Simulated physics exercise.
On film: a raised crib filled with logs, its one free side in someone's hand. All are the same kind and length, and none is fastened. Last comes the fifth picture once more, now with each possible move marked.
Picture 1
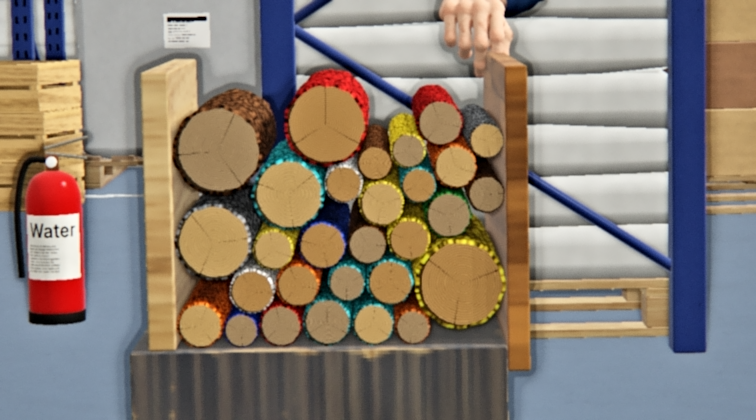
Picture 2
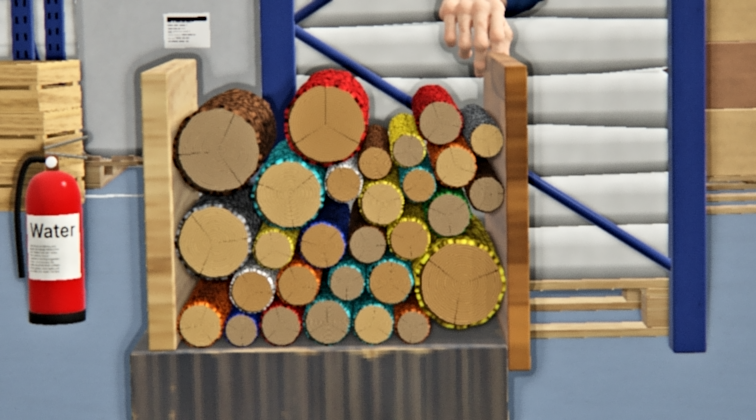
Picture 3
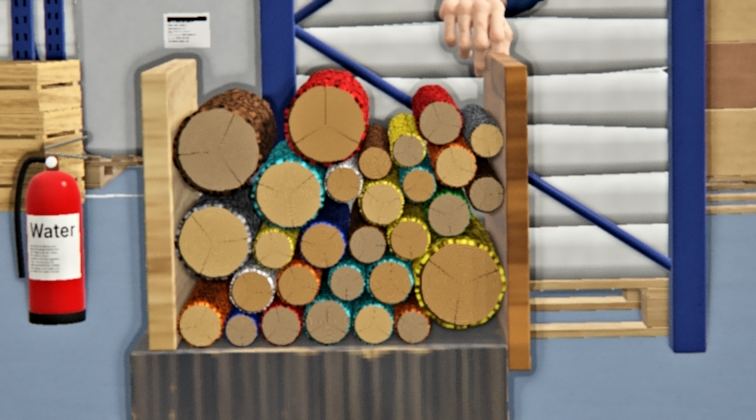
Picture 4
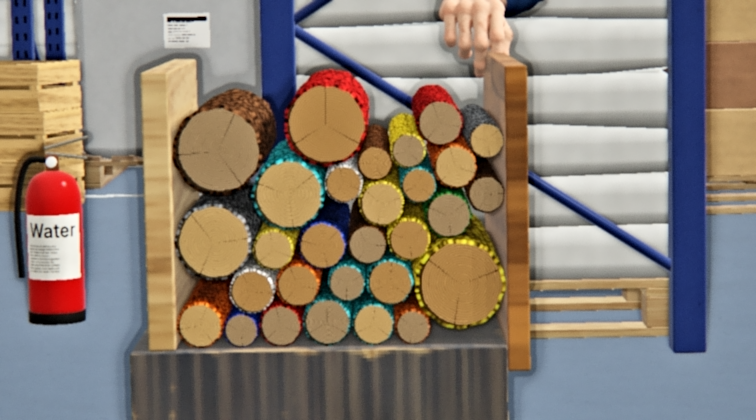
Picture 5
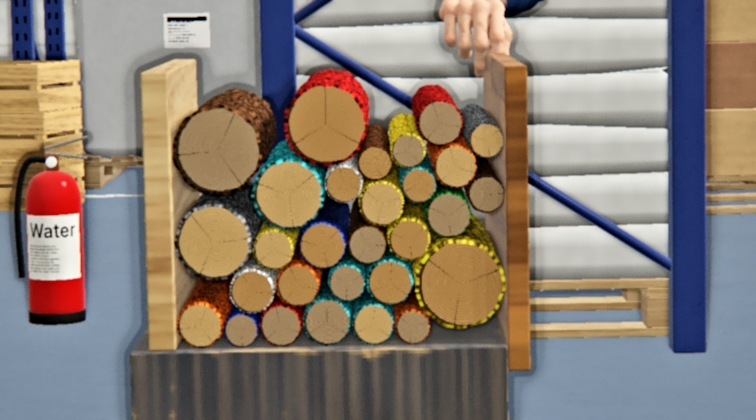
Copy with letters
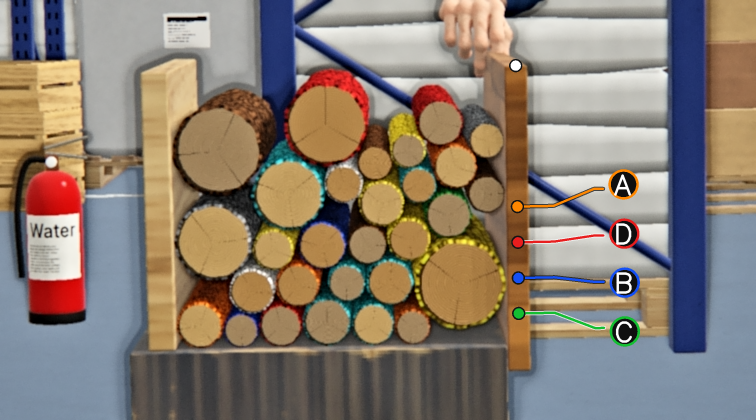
Logs with colourful bark sitting stacked between wooden boards, a hand resting on top of the right board, nothing visibly moving.
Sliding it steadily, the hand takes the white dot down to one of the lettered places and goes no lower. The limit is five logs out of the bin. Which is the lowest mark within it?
The lowest mark that will do is D.
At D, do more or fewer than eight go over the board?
Fewer than eight.
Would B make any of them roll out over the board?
At B: Yes.
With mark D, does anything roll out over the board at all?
At D: Yes.
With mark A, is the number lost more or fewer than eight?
At A, fewer than eight.
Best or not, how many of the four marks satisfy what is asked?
The number is two.
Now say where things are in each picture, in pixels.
A log (343, 184); a log (326, 125); side board (504, 197), in the first frame.
Side board (504, 197); a log (200, 326), in the second frame.
A log (413, 327); a log (347, 283), in the third frame.
A log (409, 239); a log (343, 184), in the fourth frame.
A log (326, 125); side board (504, 197); a log (200, 326), in the fifth frame.
On the marked copy, A at (517, 207); B at (518, 278); C at (519, 314); D at (518, 243); the white dot at (516, 66).
With D. Early on, top of the board (505, 146).
Further on, top of the board (506, 238).
At the end, top of the board (507, 242), three out over the board.
As for the rest, A none out over the board; B more than five out over the board; C more than five out over the board.
